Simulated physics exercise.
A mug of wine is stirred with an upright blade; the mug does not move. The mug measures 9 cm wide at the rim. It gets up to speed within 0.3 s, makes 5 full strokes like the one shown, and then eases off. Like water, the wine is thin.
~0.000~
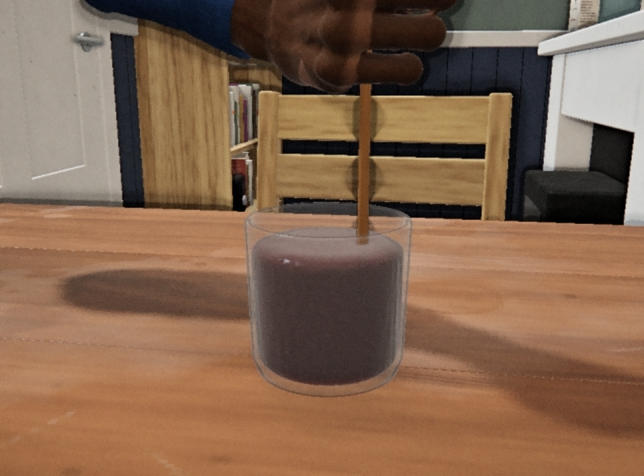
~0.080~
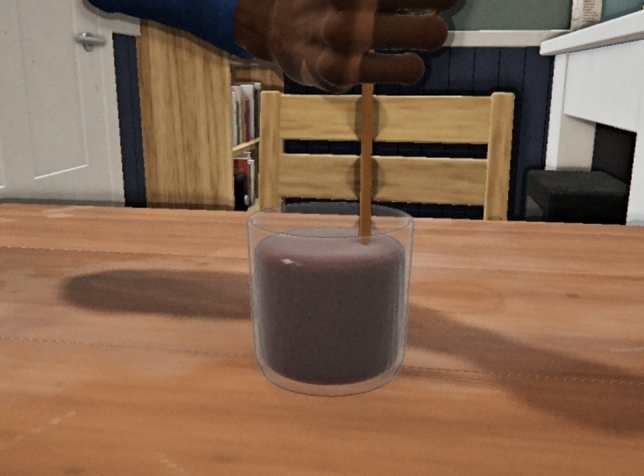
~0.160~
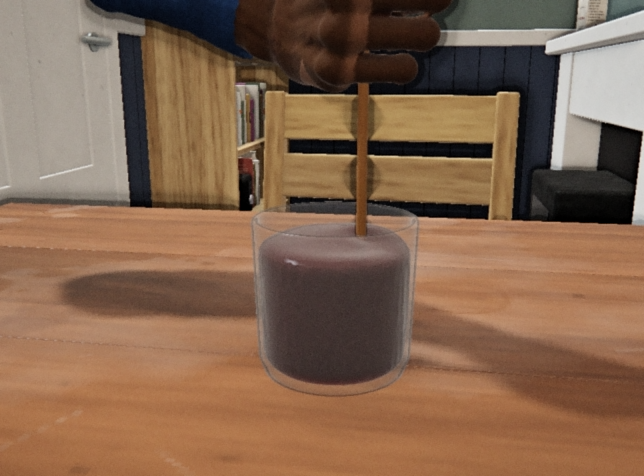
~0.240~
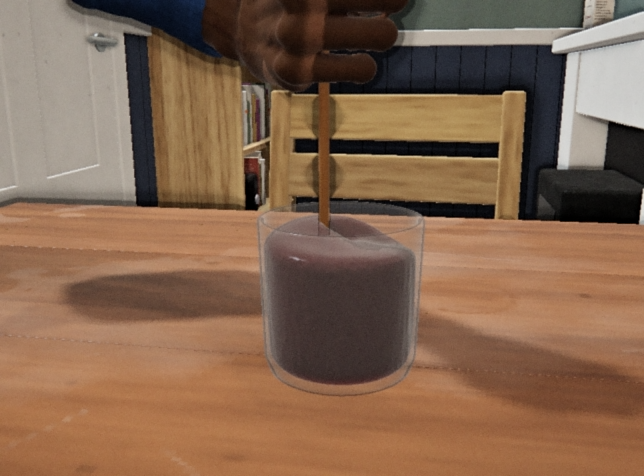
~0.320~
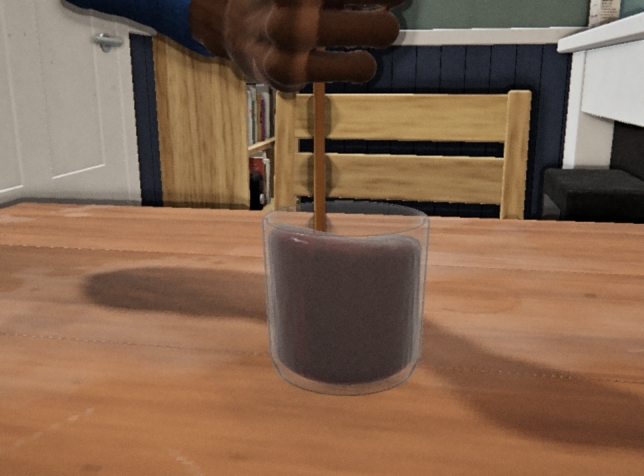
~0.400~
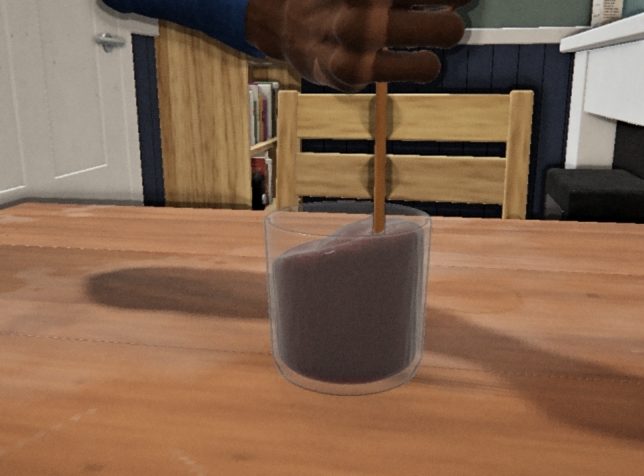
Hand moving an upright stick left then right through dark wine in a clear glass, the surface tilting and sloshing.
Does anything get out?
Yes.
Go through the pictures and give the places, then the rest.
In the first picture, the stem is at (365, 124); the wine meets the walls at (254, 241) and (405, 249); the rim runs from (250, 219) to (409, 225).
In the second picture, the stem is at (367, 123); the wine meets the walls at (256, 241) and (406, 248).
In the third picture, the stem is at (363, 121); the wine meets the walls at (261, 240) and (411, 249).
In the fourth picture, the stem is at (324, 120); the wine meets the walls at (266, 232) and (414, 250).
In the fifth picture, the stem is at (319, 124); the wine meets the walls at (271, 224) and (423, 242).
In the sixth picture, the stem is at (381, 123); the wine meets the walls at (274, 253) and (426, 223).
By 0.71 s 6 ml is over the rim.
By 1.03 s 18 ml is over the rim.
By 1.35 s 24 ml is over the rim.
By 1.66 s 26 ml is over the rim.
At rest 26 ml is over the rim.
